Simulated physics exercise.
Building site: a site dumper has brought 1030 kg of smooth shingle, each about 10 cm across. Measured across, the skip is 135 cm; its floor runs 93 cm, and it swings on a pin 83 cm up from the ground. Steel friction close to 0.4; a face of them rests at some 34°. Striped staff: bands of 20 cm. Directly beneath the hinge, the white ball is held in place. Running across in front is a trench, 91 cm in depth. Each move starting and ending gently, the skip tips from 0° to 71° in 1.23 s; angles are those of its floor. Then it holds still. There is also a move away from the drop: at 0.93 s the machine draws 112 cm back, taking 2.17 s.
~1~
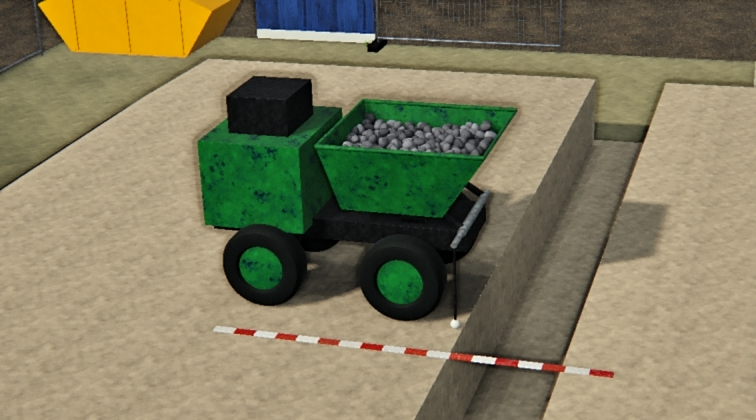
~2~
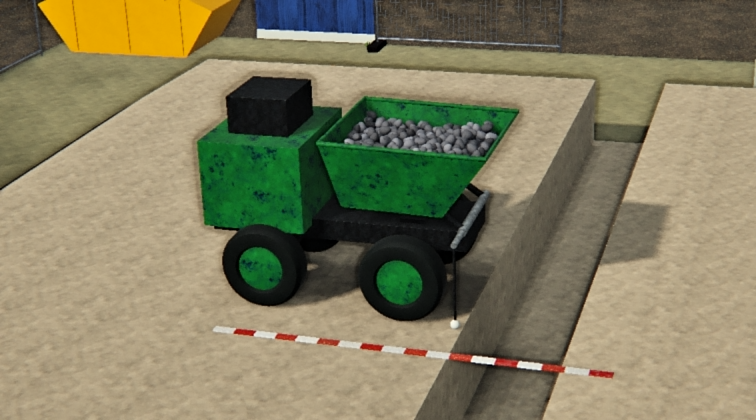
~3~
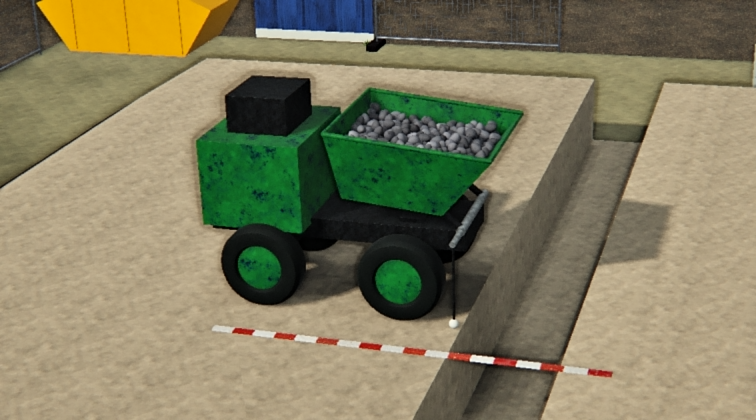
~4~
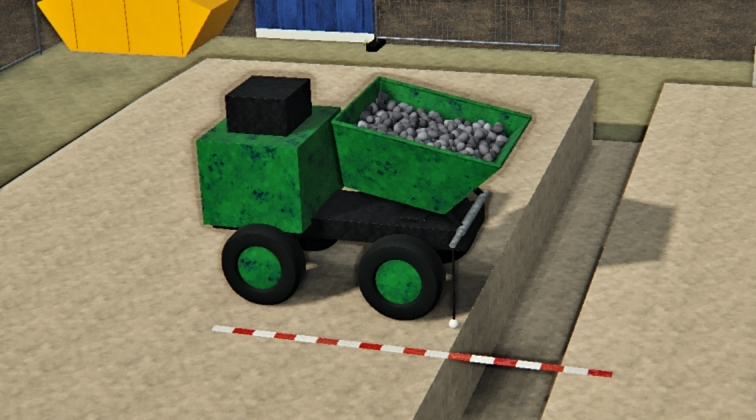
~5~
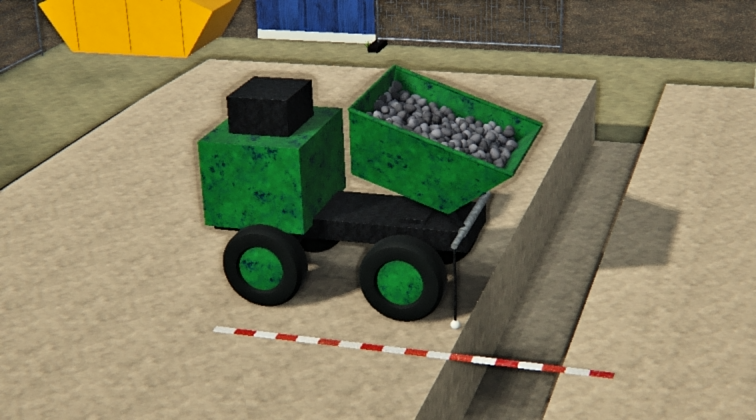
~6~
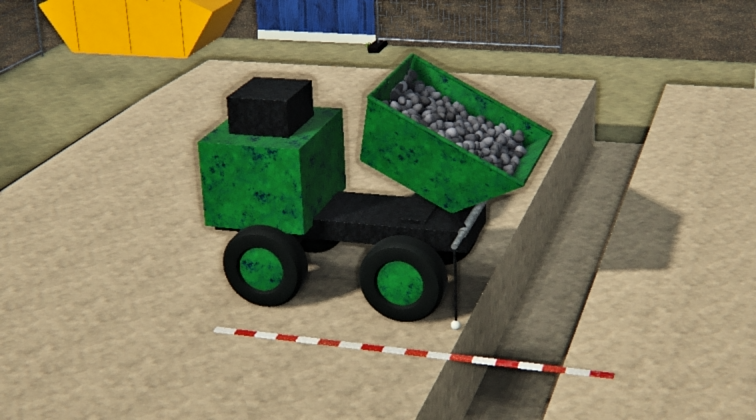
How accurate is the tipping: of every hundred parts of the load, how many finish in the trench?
Close to 40 in a hundred.
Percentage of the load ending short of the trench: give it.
About 0%.
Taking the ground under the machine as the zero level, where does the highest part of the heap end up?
Some 26 cm above that level.
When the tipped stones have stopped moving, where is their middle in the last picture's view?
In the last view, about (611, 305).
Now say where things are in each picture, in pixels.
Lip at (484, 159), floor tilted 0°, highest stones at (430, 137), in the first frame.
The skip is at 1°, its lip at (486, 160); the top of the load is at (409, 134), in the second frame.
The skip is at 5°, its lip at (491, 162); the top of the load is at (380, 122), in the third frame.
The skip is at 11°, its lip at (501, 167); the top of the load is at (378, 108), in the fourth frame.
The skip is at 19°, its lip at (513, 175); the top of the load is at (392, 98), in the fifth frame.
Lip at (523, 185), floor tilted 27°, highest stones at (405, 87), in the sixth frame.
A little later the floor is at 60°; 100 % in the skip; the foremost stones are at (548, 192).
Then the floor is at 71°; 75 % in the skip, 7 % in the trench, 18 % past the trench; the foremost stones are at (623, 278).
Later still the floor is at 71°; 0 % in the skip, 1 % short of the trench, 41 % in the trench, 58 % past the trench; the foremost stones are past the picture's edge.
In the end the floor is at 71°; 0 % in the skip, 1 % short of the trench, 41 % in the trench, 58 % past the trench; the foremost stones are past the picture's edge.
